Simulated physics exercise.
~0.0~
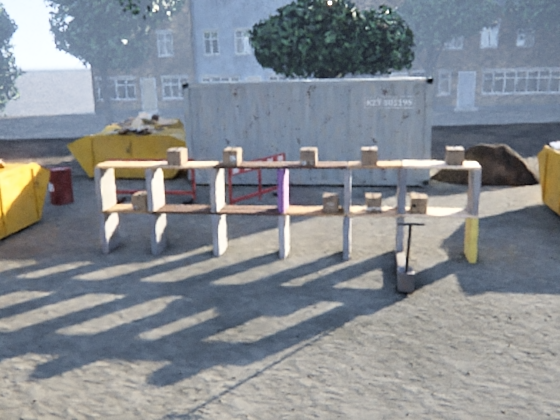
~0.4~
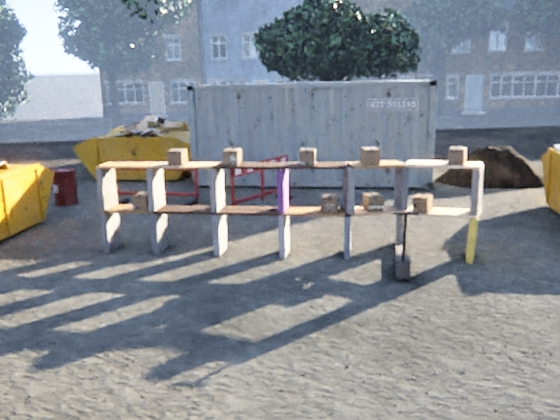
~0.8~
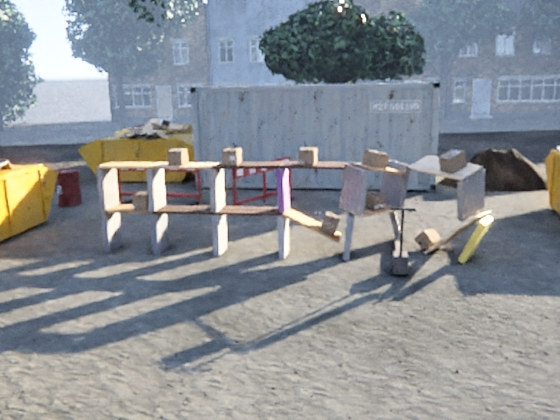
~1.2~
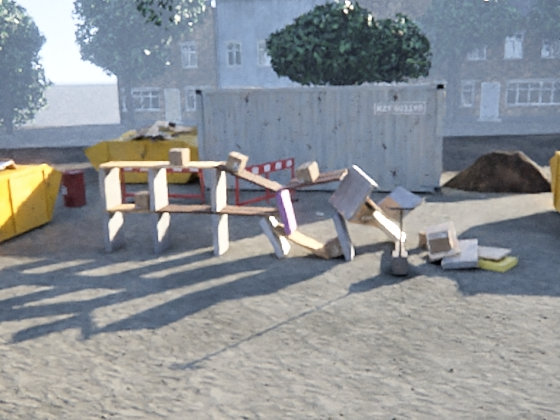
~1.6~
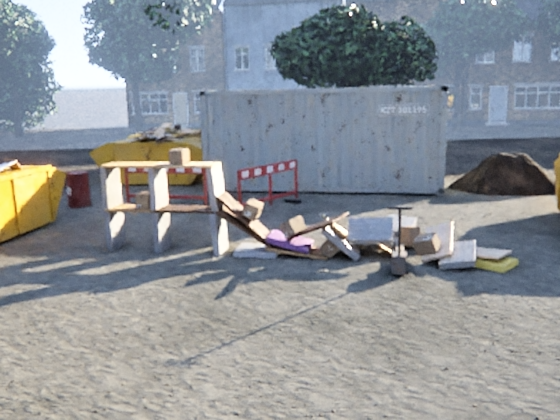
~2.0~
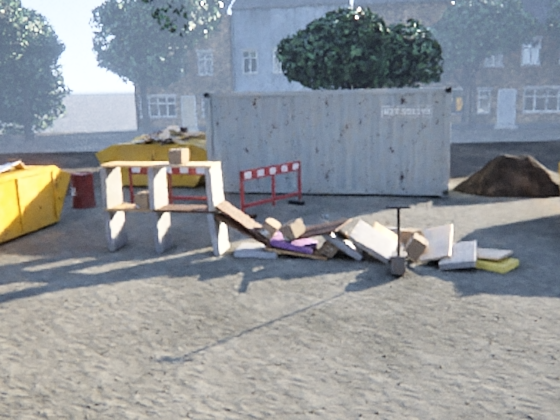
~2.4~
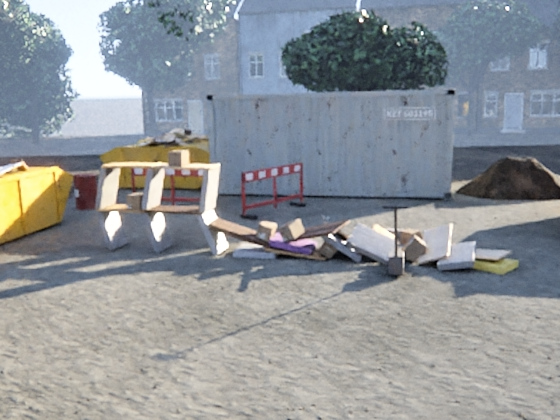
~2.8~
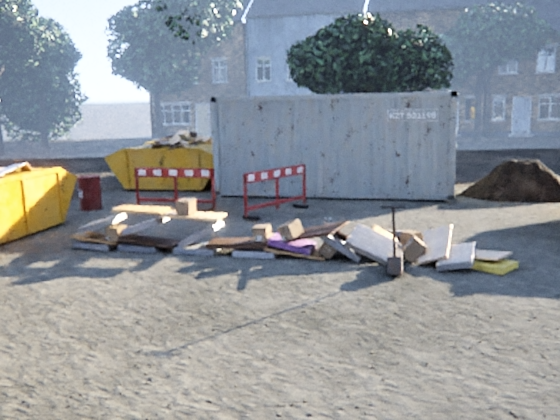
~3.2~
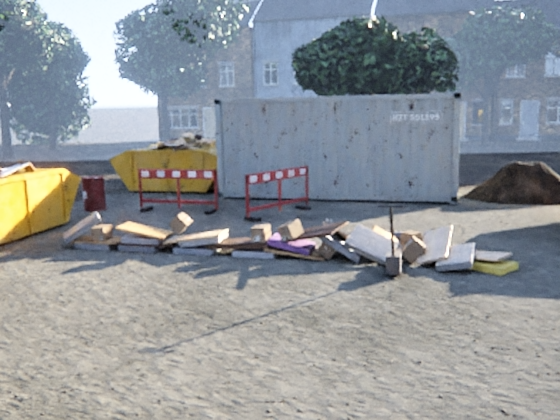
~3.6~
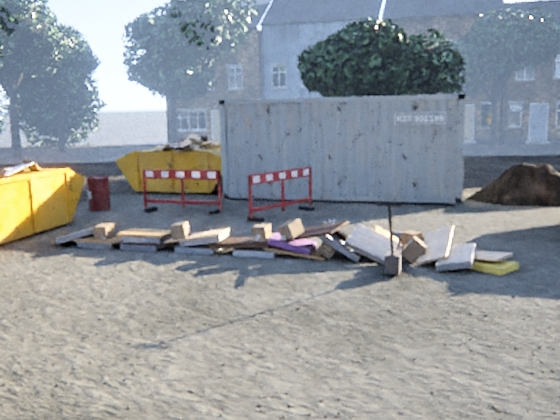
A long two-tier run of boards and uprights loaded with boxes stood in a yard until a small jack slid in near its right end; the right side buckled, the collapse spread leftward, and everything finished in a low heap on the ground.
